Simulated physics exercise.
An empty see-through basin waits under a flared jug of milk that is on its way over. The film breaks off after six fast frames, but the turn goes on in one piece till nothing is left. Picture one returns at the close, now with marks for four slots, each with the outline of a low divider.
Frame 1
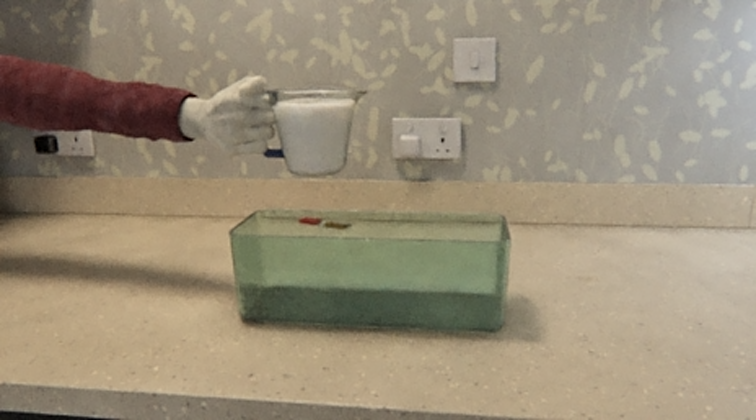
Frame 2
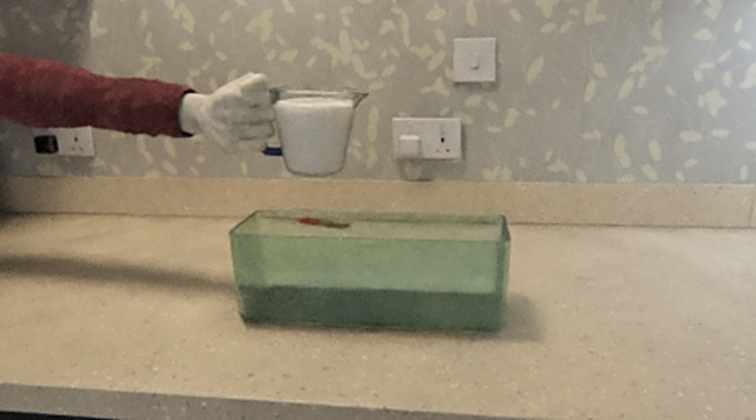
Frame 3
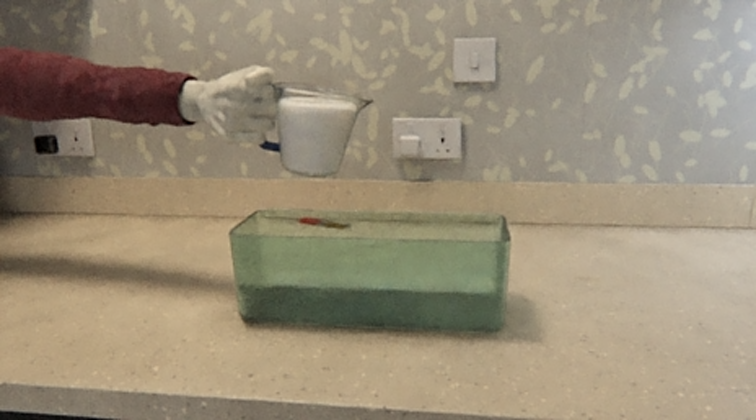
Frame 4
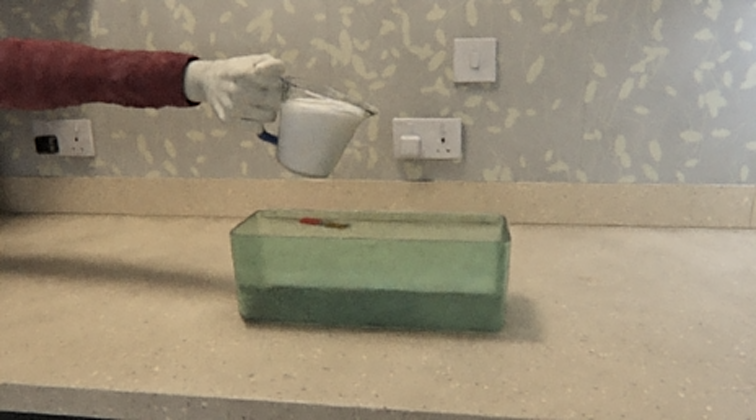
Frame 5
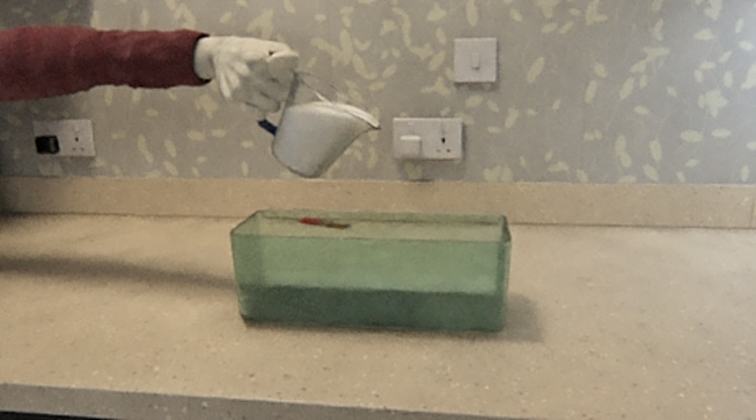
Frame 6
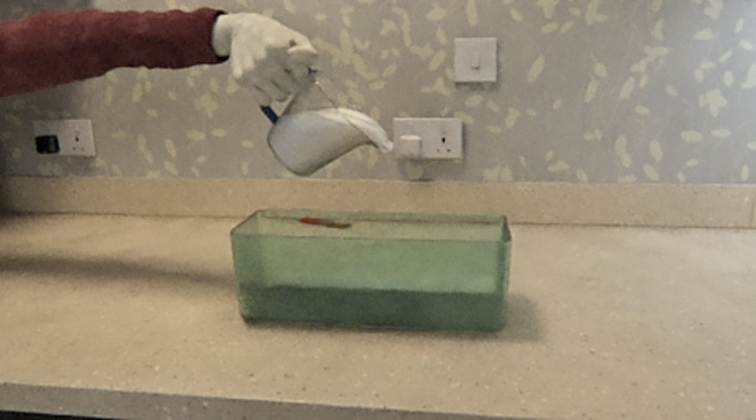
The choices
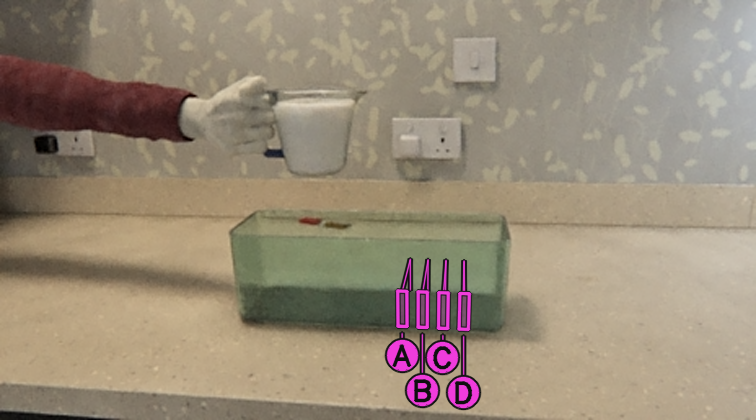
In this clip, a white-gloved hand in a dark red sleeve holds a clear jug of milk above a greenish see-through basin, then gradually tilts it to the right until milk moves over the lip.
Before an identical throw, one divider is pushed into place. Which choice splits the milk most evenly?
Best: A.
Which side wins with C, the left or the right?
The left side.
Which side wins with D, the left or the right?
More ends on the left.
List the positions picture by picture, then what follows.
The first frame shows upright, lip at (366, 91); basin from (241, 317) to (504, 330); nothing has left yet.
The second frame shows tipped about 2°, lip at (368, 94); nothing has left yet.
The third frame shows tipped about 9°, lip at (372, 101); nothing has left yet.
The fourth frame shows tipped about 20°, lip at (377, 113); nothing has left yet.
The fifth frame shows tipped about 34°, lip at (380, 128); milk is over the lip, down to (376, 125).
The sixth frame shows tipped about 49°, lip at (378, 146); milk is over the lip, down to (389, 152).
In magenta, A at (402, 333); B at (422, 334); C at (442, 335); D at (463, 336).
If A is chosen, about 54 % ends left of the wall and 44 % right of it.
If B is chosen, about 85 % ends left of the wall and 13 % right of it.
If C is chosen, about 91 % ends left of the wall and 5 % right of it; 3 % is lost outside.
If D is chosen, about 89 % ends left of the wall and 7 % right of it; 4 % is lost outside.
